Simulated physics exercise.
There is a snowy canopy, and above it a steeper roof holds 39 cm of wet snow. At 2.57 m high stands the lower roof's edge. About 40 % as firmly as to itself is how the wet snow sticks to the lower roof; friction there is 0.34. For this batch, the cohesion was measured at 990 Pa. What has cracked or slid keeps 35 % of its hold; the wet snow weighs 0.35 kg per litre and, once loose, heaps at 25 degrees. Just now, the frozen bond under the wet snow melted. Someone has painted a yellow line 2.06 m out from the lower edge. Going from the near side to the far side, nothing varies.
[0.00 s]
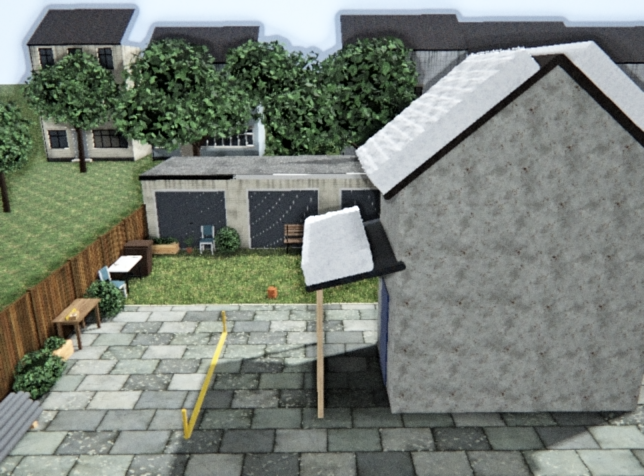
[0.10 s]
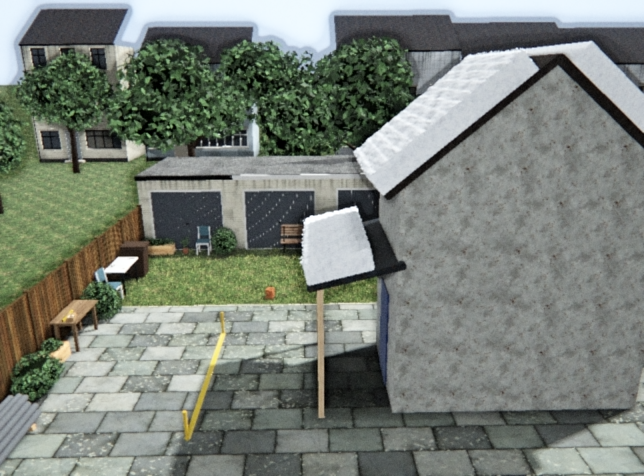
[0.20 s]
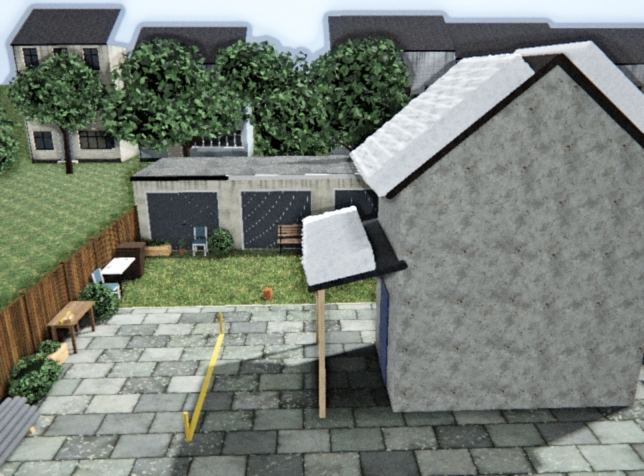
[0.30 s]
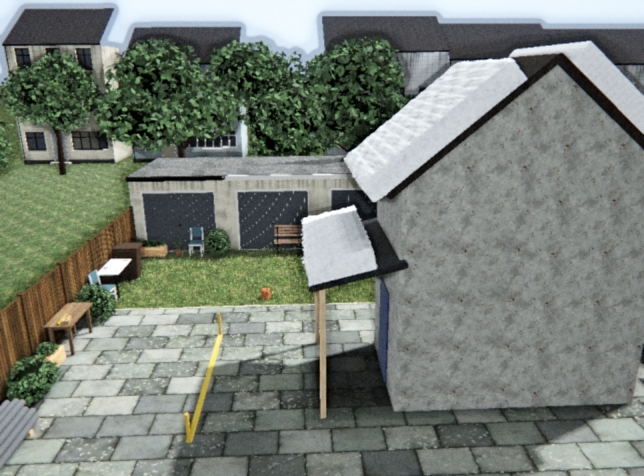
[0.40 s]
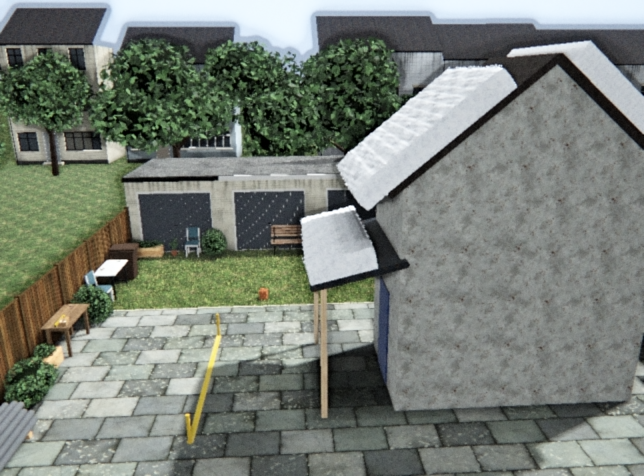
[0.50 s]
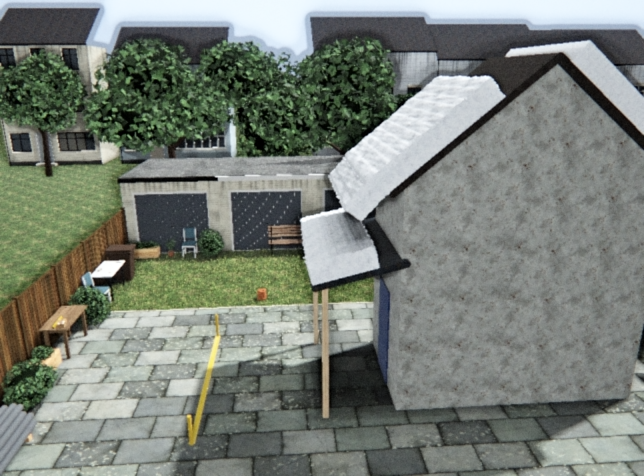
Thick white snow sliding left down a grey house's steep roof, baring dark roofing and jutting over the snowy canopy below.
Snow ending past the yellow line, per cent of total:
48 %.
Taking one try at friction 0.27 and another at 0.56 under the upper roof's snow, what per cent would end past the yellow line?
Roughly 45 per cent first, roughly 30 per cent second.
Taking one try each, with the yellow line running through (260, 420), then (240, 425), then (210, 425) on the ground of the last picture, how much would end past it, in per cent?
I'd guess near 75 %, then near 65 %, and near 55 % on the last try.
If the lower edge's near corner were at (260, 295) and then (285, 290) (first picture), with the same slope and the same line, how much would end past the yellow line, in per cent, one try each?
First about 50 per cent, second about 50 per cent.
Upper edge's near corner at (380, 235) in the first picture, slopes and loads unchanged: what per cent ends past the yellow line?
35 per cent or so.
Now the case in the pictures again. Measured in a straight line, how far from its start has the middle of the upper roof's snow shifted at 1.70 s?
I'd put it near 6.2 m.
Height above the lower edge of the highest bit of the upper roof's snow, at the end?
0.5 m.
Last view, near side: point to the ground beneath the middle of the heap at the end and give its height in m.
(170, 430), 0.4 m.
After 1.05 s, 2 % is below the lower edge and 0 % is past the line.
After 1.70 s, 80 % is below the lower edge and 24 % is past the line.
After 2.35 s, 81 % is below the lower edge and 48 % is past the line.
After 3.00 s, 81 % is below the lower edge and 48 % is past the line.
After 3.10 s, at the end, 81 % is below the lower edge and 48 % is past the line.
